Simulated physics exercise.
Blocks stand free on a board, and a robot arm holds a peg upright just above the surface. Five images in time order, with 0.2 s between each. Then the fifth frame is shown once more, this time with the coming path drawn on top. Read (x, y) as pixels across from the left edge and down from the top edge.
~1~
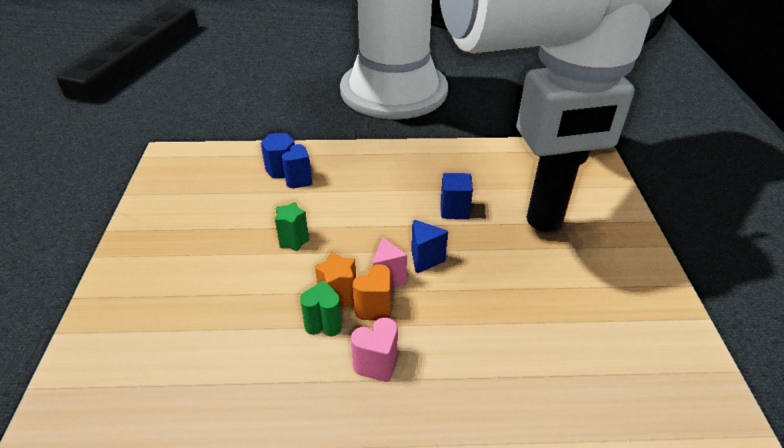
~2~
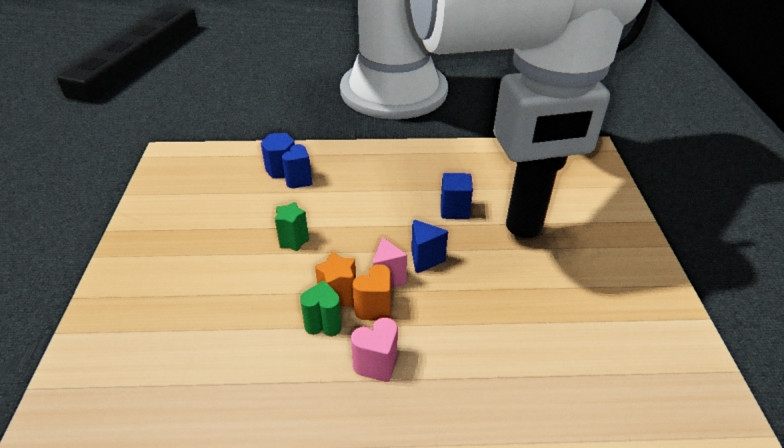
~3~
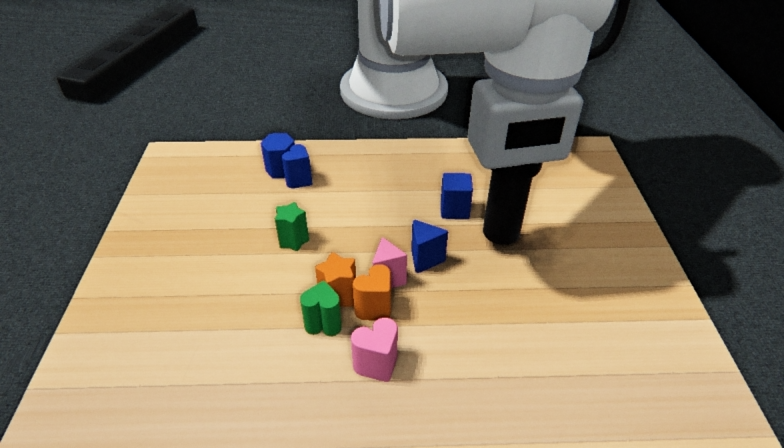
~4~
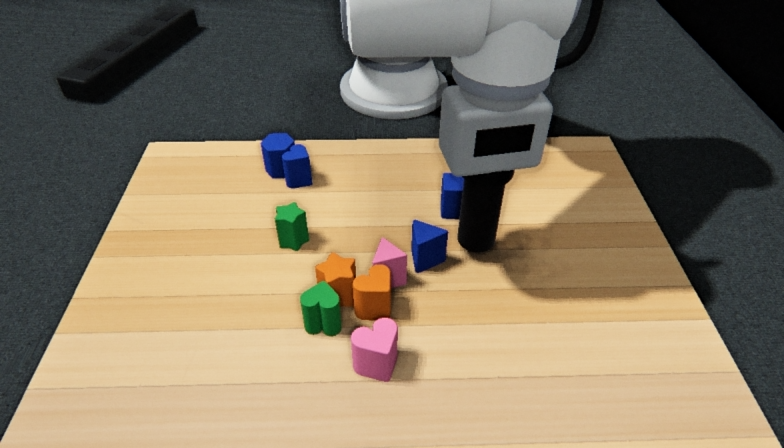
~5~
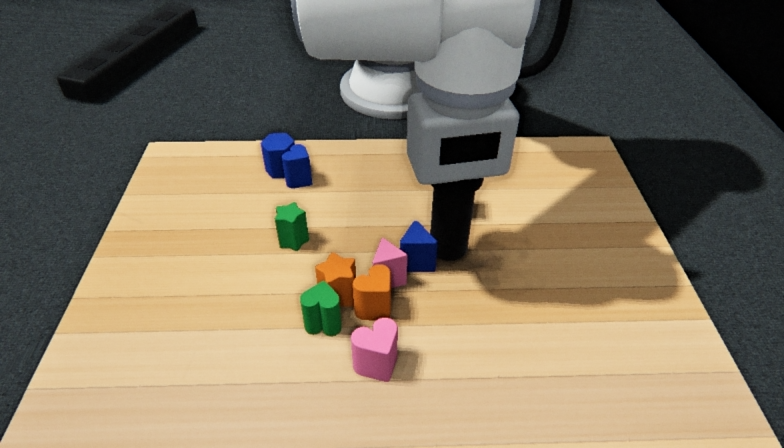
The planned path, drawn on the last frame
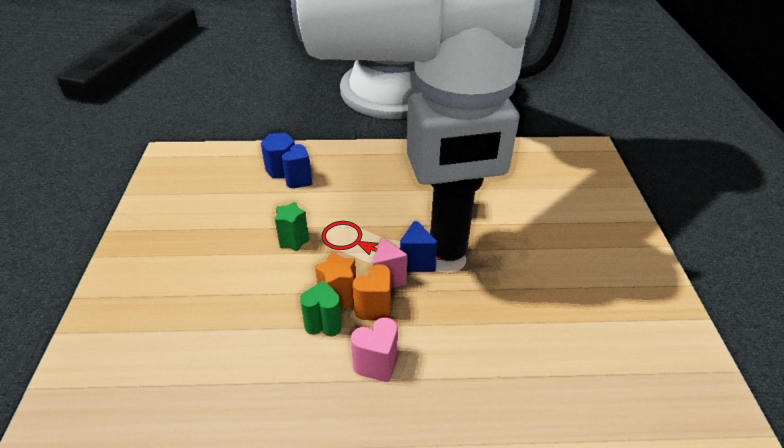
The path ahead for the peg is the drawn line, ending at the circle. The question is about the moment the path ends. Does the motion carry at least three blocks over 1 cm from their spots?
Short answer: No.
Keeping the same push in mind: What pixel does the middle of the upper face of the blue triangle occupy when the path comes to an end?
I predict (349, 236).
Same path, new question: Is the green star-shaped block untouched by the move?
Yes - that is the case.
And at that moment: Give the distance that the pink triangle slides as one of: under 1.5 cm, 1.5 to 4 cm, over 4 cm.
Between 1.5 and 4 cm.
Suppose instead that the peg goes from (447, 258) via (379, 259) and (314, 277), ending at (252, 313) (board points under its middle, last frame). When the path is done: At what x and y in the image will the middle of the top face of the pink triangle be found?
The answer is (363, 256).
The drawn path runs from (447, 258) via (390, 253), ending at (342, 235).
What follows on the original path. One third of the way, peg at (409, 244); pink triangle at (371, 251), turned 40° anticlockwise; blue triangle at (382, 235).
Two thirds of the way, peg at (372, 238); pink triangle at (366, 252), turned 50° anticlockwise; blue triangle at (351, 236), turned 20° anticlockwise.
At the end, peg at (341, 224); green star-shaped block not moved; pink triangle at (366, 252), turned 55° anticlockwise; blue triangle at (349, 236), turned 25° anticlockwise.
